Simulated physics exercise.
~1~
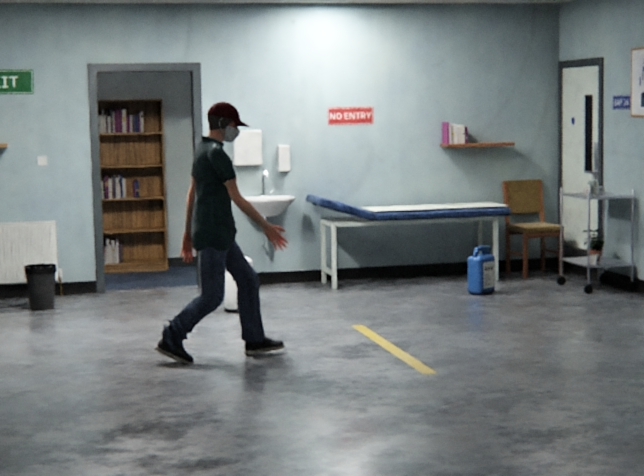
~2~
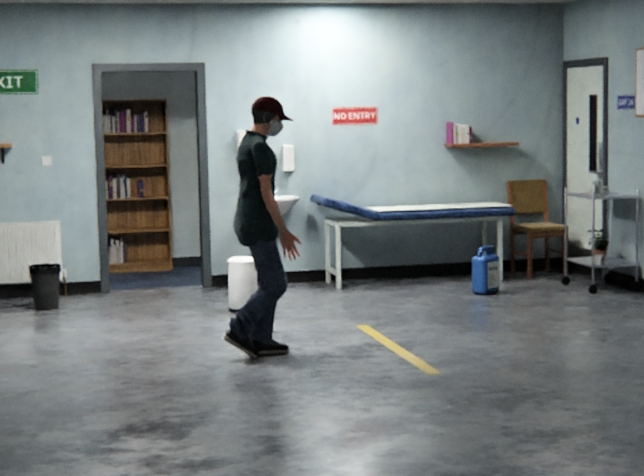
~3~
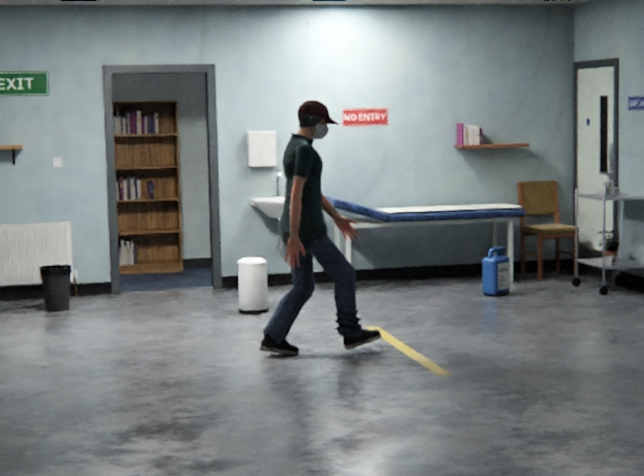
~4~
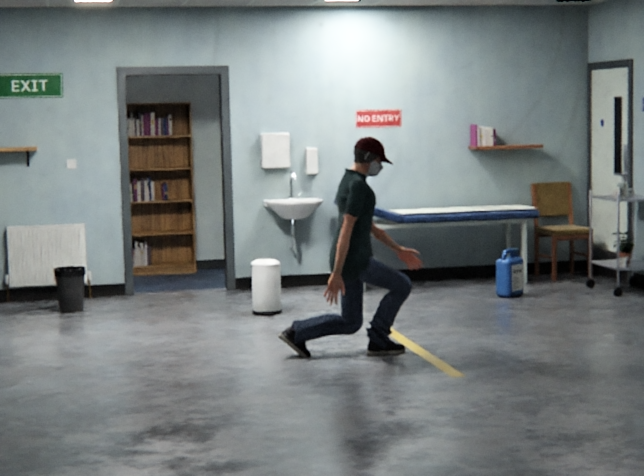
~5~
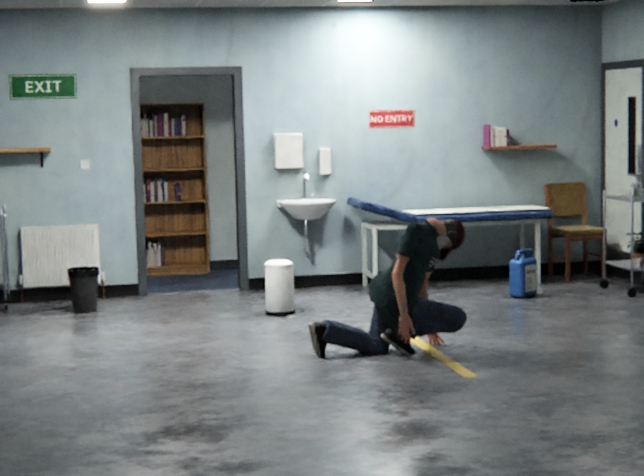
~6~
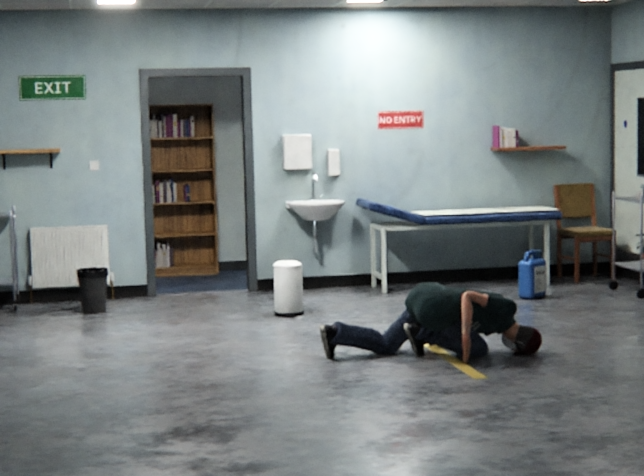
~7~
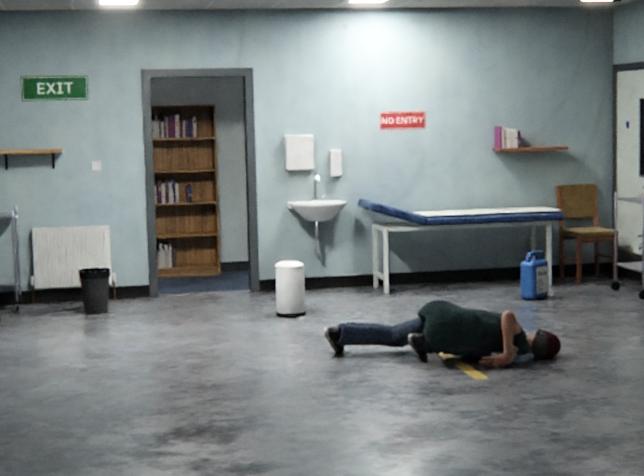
At first, a person in a dark red cap, face mask, dark green shirt and jeans walks to the right across the grey floor of a clinic-like room, heading for a strip of yellow tape, as the view pans slightly left. Nearing the tape, the walker's knees bend and the body sinks. The walker drops to the knees and folds forward, head down and arms lowered. The torso then pitches over the tape toward the floor. Finally, the walker lies stretched low on the floor, head and chest past the tape, hips short of it.
